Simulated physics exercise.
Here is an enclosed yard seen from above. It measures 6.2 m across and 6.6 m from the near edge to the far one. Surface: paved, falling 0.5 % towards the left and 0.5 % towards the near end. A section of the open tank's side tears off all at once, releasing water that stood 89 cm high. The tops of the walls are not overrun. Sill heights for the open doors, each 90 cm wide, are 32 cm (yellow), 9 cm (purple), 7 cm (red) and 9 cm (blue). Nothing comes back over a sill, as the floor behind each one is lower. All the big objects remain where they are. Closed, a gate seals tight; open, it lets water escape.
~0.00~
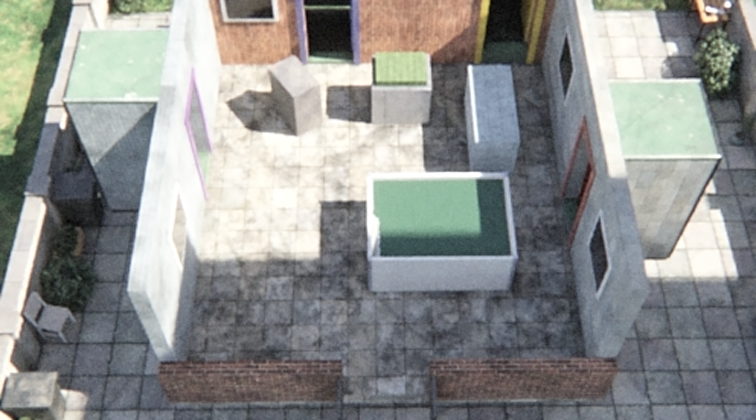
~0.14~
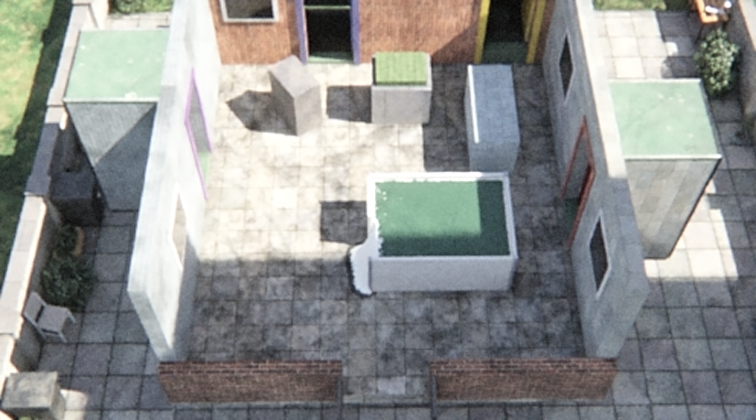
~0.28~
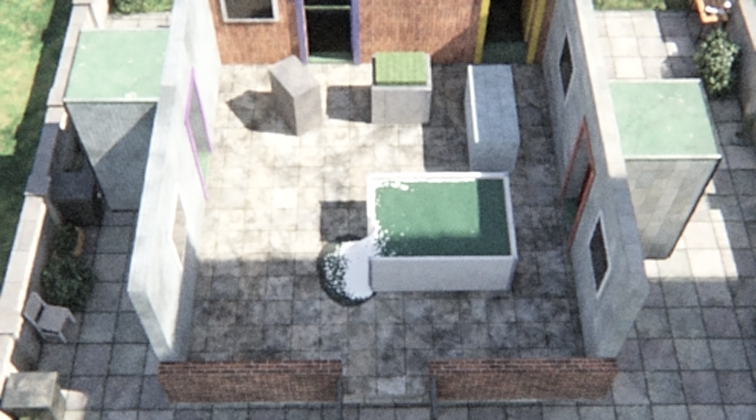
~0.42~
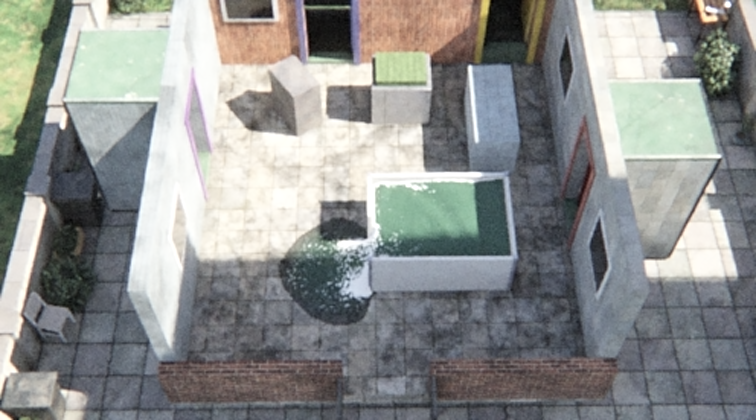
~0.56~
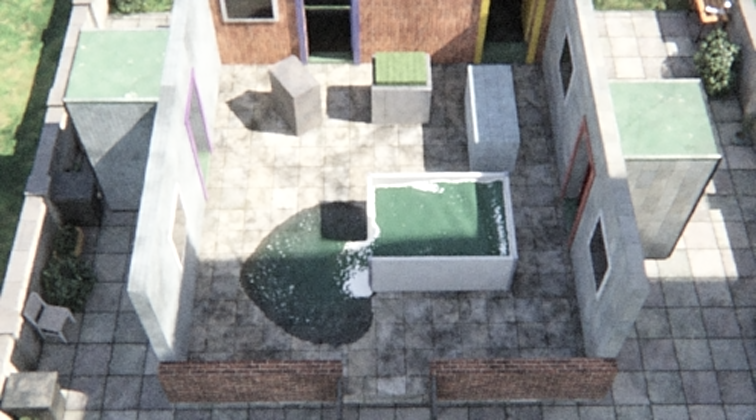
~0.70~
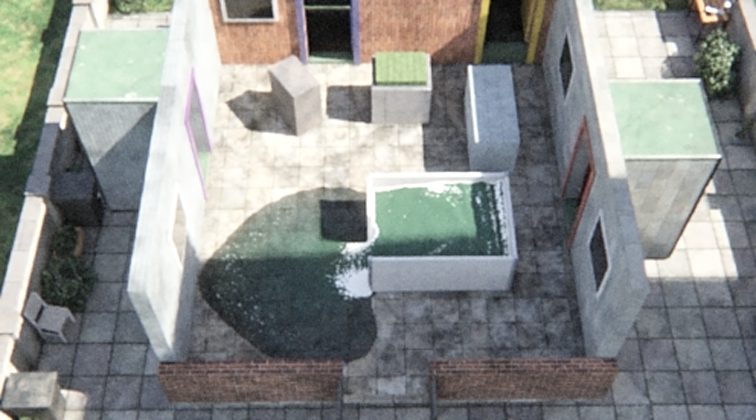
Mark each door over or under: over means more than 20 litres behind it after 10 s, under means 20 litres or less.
Yellow door under, purple door over, red door under, blue door under.
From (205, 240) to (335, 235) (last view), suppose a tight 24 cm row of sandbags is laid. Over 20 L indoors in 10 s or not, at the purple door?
Note, purple vs limit: Lower.
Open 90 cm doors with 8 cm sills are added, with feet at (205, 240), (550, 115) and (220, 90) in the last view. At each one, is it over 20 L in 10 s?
Check each in turn: The first succeeds, the second fails, the third succeeds.
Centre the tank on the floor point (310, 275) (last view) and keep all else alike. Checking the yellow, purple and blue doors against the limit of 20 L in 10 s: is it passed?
Yellow gets no more than that, purple gets no more than that, blue gets no more than that.
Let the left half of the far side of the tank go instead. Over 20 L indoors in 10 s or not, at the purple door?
Relative to that limit, purple ends up on the high side.
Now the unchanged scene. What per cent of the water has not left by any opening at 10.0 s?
It comes to near 94 per cent.
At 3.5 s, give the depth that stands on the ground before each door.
Door by door in cm, yellow shows 0, purple shows 12, red shows 0, blue shows 5.
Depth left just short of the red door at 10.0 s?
Depth: Approx. 9.0 cm.
After 1.4 s water covers 30 % of the floor and is deepest (53 cm) near (186, 382); yellow door not reached, purple door 12 cm at the sill, 0 L in, red door not reached, blue door not reached.
After 2.2 s water covers 30 % of the floor and is deepest (42 cm) near (205, 309); yellow door not reached, purple door 16 cm at the sill, 9 L in, red door not reached, blue door not reached.
After 3.5 s water covers 40 % of the floor and is deepest (27 cm) near (283, 308); yellow door not reached, purple door 12 cm at the sill, 26 L in, red door not reached, blue door 5 cm at the sill, 0 L in.
After 6.0 s water covers 75 % of the floor and is deepest (22 cm) near (217, 105); yellow door 3 cm at the sill, 0 L in, purple door 10 cm at the sill, 38 L in, red door not reached, blue door 9 cm at the sill, 0 L in.
After 10.0 s water covers 100 % of the floor and is deepest (14 cm) near (506, 213); yellow door 8 cm at the sill, 0 L in, purple door 9 cm at the sill, 40 L in, red door 9 cm at the sill, 1 L in, blue door 7 cm at the sill, 1 L in.
